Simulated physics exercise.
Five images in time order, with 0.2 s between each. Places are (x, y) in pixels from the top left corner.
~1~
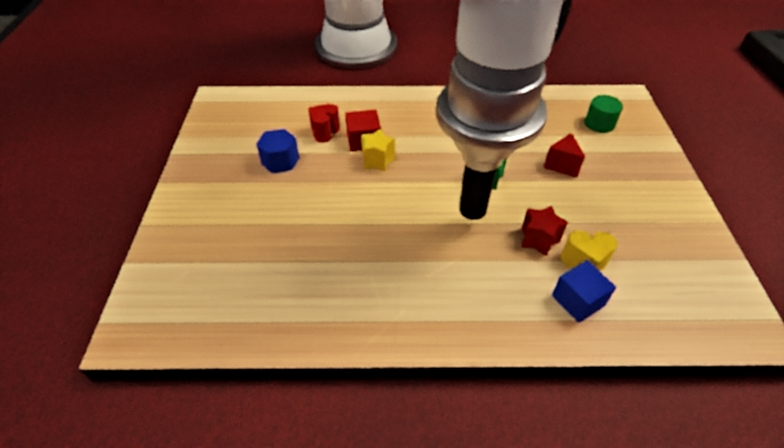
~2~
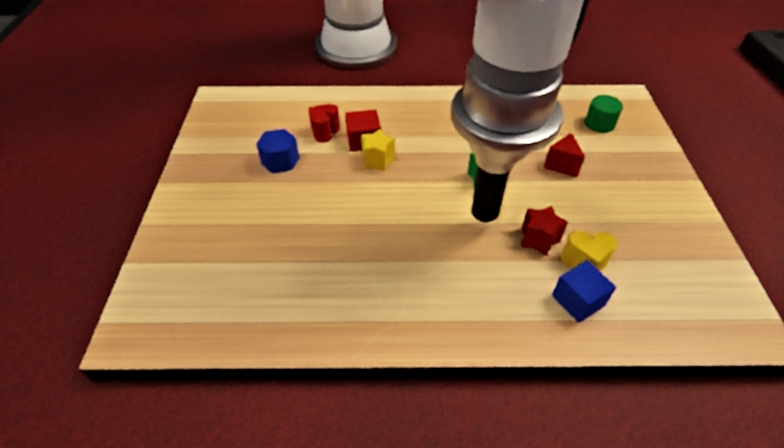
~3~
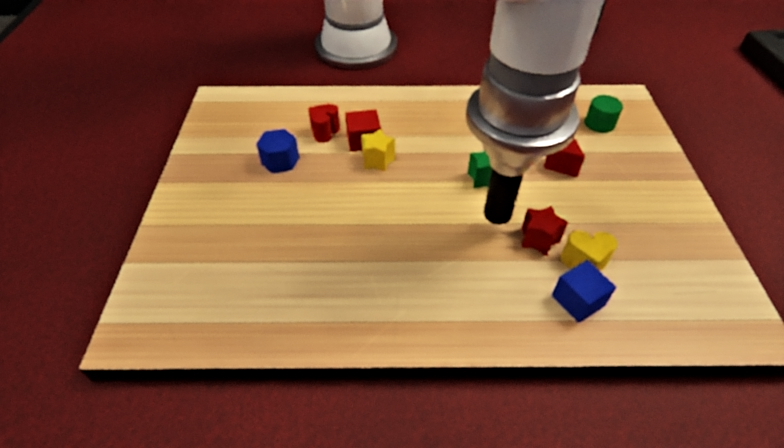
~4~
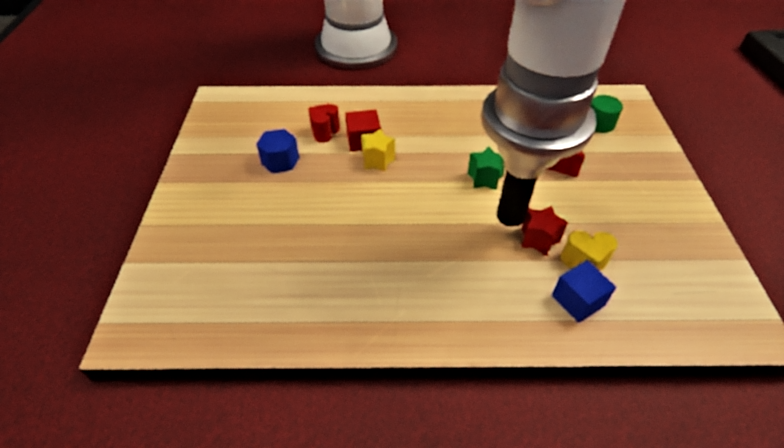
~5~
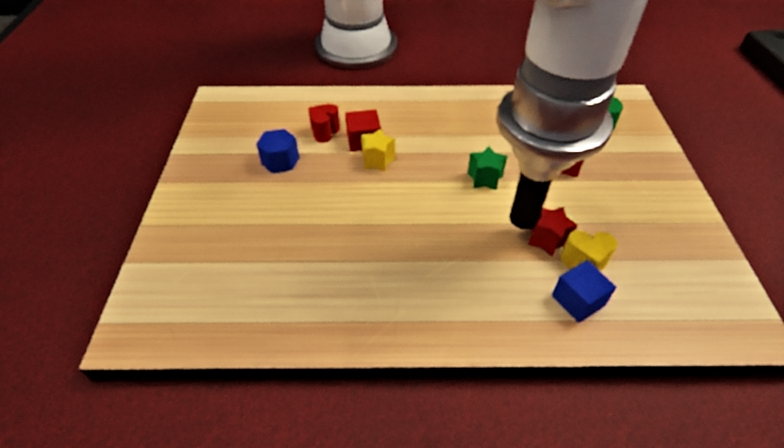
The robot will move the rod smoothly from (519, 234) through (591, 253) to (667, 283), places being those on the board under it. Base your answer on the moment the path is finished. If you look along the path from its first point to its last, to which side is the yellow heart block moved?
Taking start-to-end as forward, the block's sideways shift goes to the right.
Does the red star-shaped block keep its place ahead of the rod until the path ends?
Final answer: Yes.
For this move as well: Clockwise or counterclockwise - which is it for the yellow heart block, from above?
Viewed from overhead, the yellow heart block winds up turned clockwise.
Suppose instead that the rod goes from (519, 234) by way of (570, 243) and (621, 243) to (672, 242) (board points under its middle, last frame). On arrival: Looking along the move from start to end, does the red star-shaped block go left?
Final answer: No.
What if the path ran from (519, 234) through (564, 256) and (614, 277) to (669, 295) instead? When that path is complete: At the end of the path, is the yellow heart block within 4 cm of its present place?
That would be a no.
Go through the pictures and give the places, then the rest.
In the first frame, tip of the rod (473, 210), middles of tops, red star-shaped block (546, 219), blue four-sided block (589, 281), yellow heart block (594, 243).
In the second frame, rod (485, 212), nothing pushed.
In the third frame, rod (498, 214), nothing pushed.
In the fourth frame, rod (510, 217), nothing pushed.
In the fifth frame, rod (523, 219), red star-shaped block (555, 220), blue four-sided block (589, 281), yellow heart block (594, 243).
On the path given first. One third of the way, rod (573, 232); red star-shaped block (607, 234); yellow heart block (640, 259).
Two thirds of the way, rod (625, 247); red star-shaped block (661, 252), turned 15° clockwise; yellow heart block (694, 282), turned 15° clockwise.
At the end, rod (678, 269); red star-shaped block (716, 275); blue four-sided block unmoved; yellow heart block (753, 310), turned 25° clockwise.
